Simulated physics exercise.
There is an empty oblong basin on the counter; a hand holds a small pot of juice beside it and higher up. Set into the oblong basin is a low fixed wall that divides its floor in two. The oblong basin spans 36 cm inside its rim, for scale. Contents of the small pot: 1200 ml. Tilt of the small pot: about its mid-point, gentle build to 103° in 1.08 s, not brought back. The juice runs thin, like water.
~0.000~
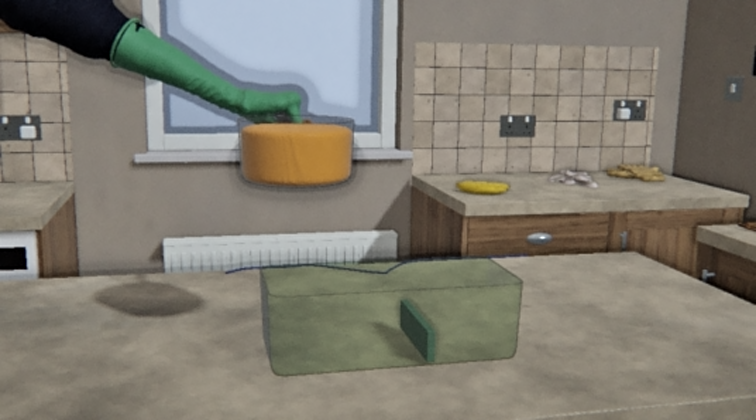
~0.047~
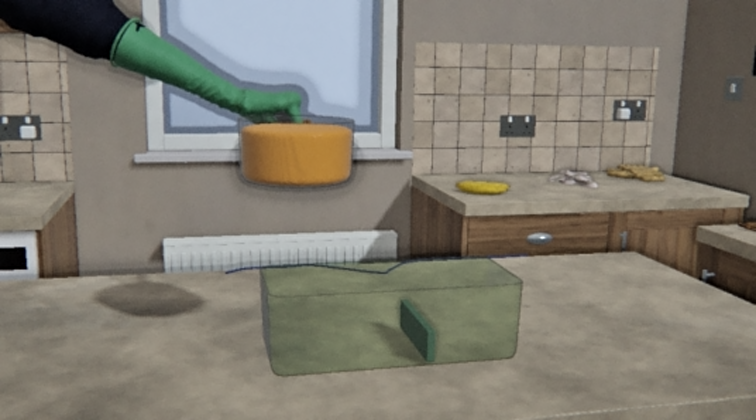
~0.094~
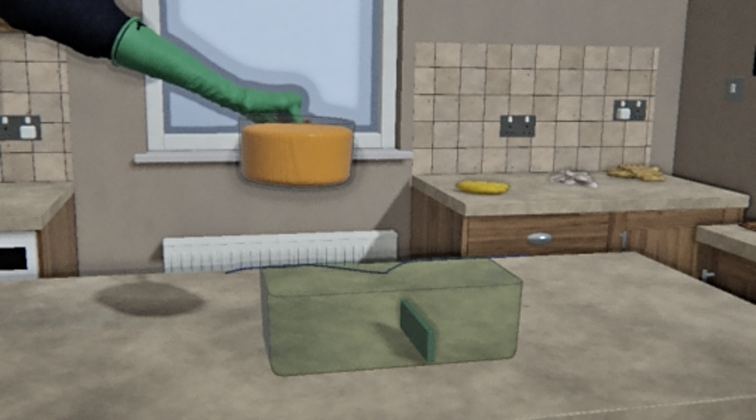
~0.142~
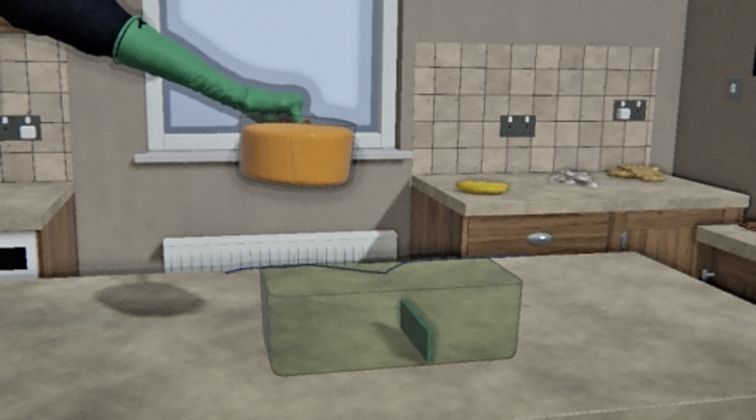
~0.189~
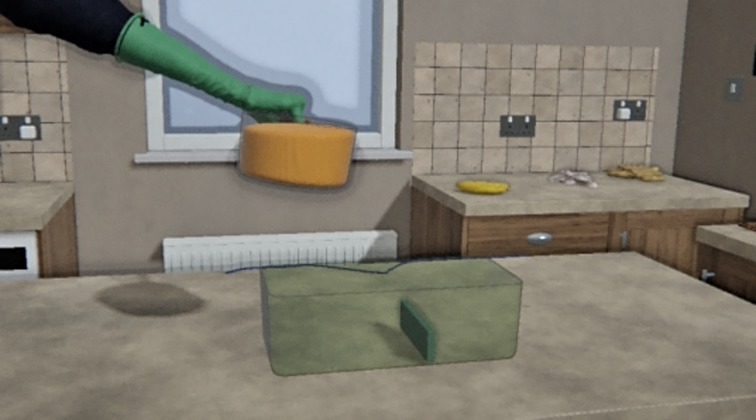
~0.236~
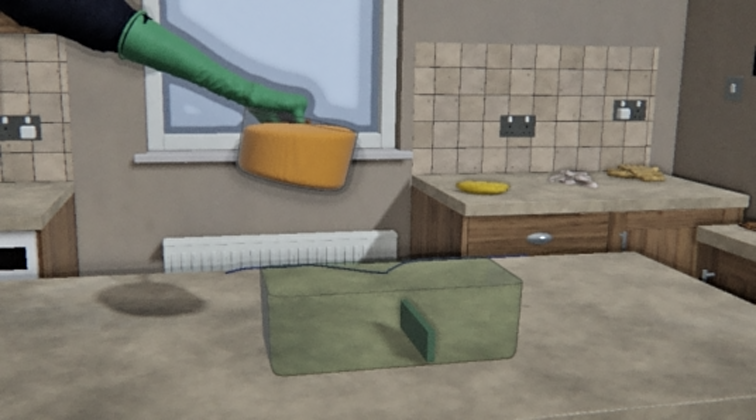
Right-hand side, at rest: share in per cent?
34 per cent.
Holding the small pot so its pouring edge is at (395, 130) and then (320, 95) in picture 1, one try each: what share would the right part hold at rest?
The first try gives around 70 percent, the second around 5 percent.
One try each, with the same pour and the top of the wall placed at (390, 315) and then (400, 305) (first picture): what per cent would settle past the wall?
Some 65 in a hundred, then some 55 in a hundred.
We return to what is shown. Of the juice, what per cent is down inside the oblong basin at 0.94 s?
Some 74 per cent.
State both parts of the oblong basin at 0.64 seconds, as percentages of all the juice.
Around 7 percent on the left and 2 on the right.
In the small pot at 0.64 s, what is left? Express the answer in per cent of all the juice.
58 %.
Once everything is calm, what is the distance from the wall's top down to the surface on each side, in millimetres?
Left 22 mm, right 24 mm.
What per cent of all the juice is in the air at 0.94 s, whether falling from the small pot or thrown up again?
Airborne share: Near 14 %.
Then, 0.64 s in, the tilt is 66° and 57 per cent is still to pour, 7 is left of the wall and 2 right of it.
Then, 0.94 s in, the tilt is 98° and 12 per cent is still to pour, 42 is left of the wall and 33 right of it.
Then, 1.24 s in, the tilt is 103° and 1 per cent is still to pour, 59 is left of the wall and 34 right of it.
Then, 1.58 s in, the tilt is 103° and 0 per cent is still to pour, 63 is left of the wall and 34 right of it.
Finally, 62 per cent lies left of the wall, 34 right of it and 3 outside.
